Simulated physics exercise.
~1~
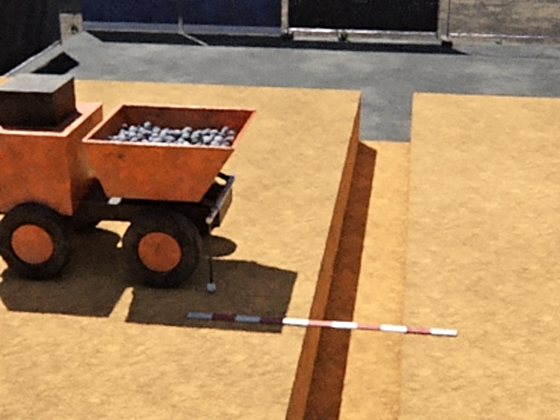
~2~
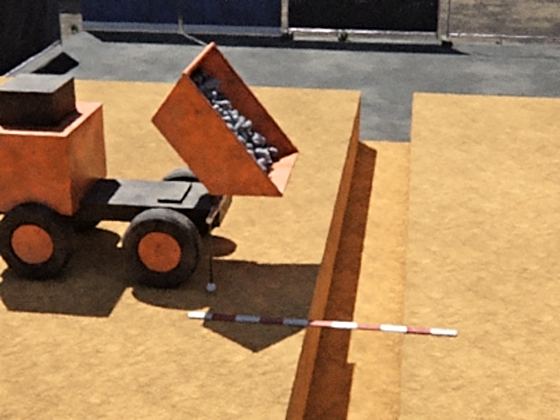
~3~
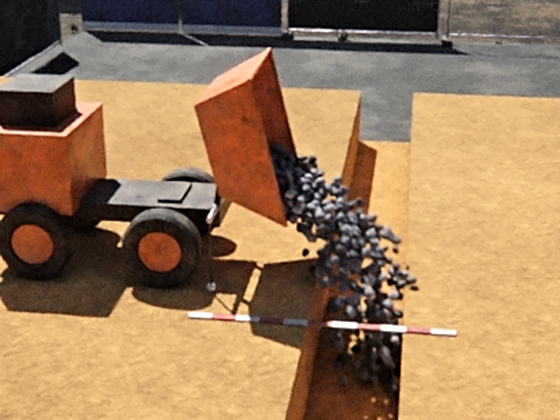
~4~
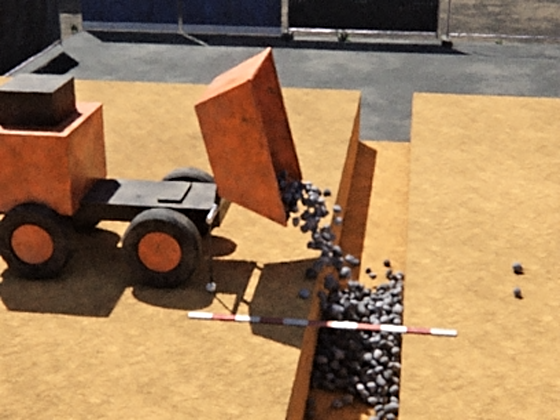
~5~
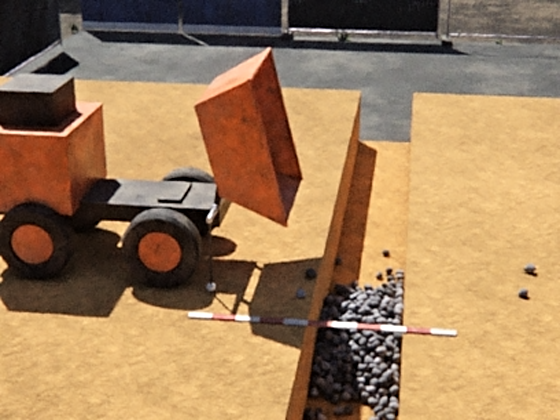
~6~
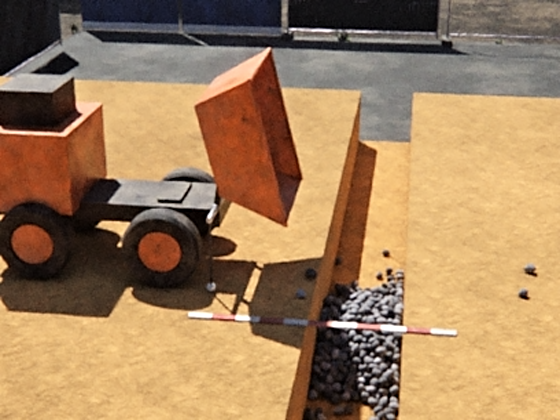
An orange dumper tips its skip and pours dark stones into a trench, emptying completely.
